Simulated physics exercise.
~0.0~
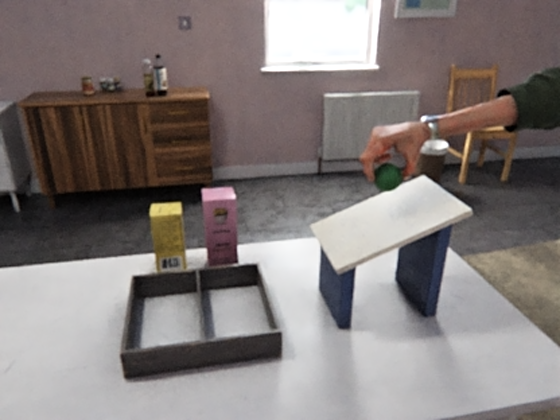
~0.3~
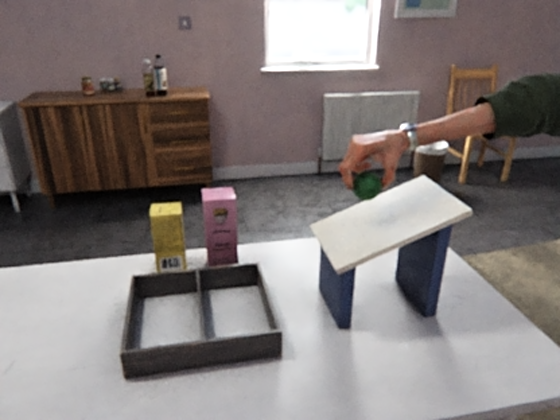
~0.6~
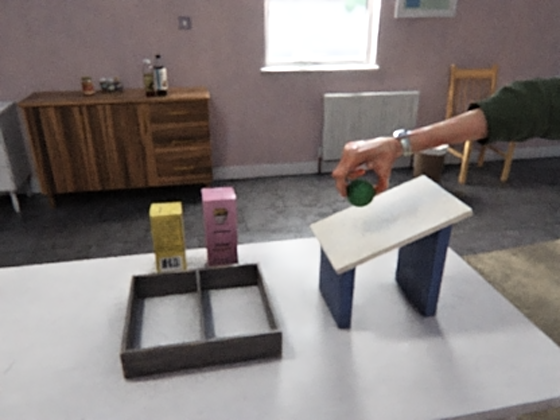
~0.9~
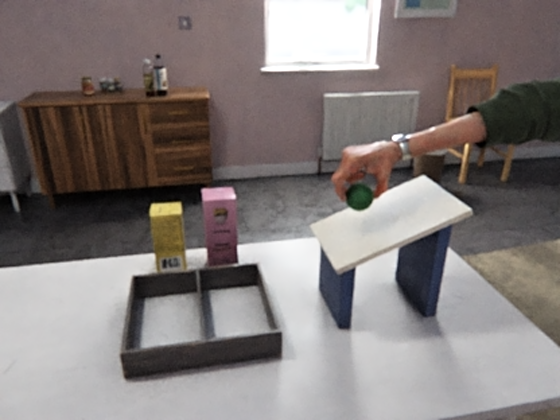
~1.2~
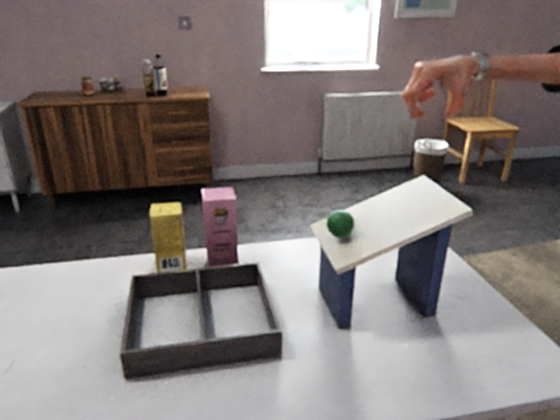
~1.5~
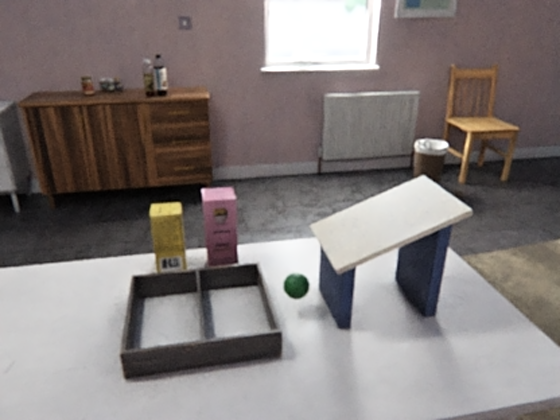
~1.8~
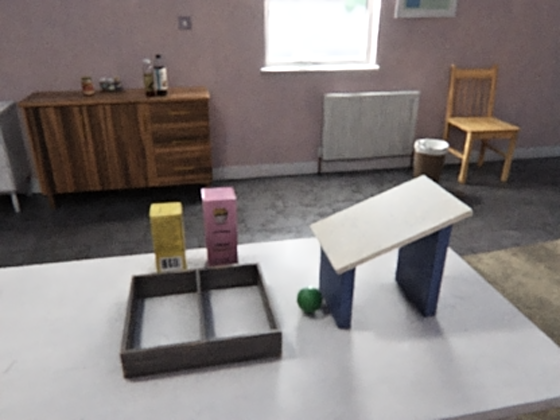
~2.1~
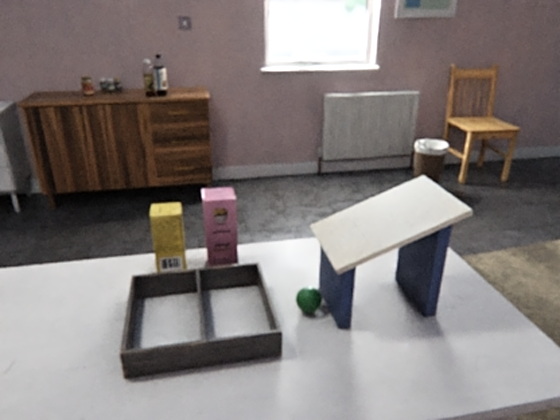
A hand releases a green ball down a slanted board, and it stops outside the tray.
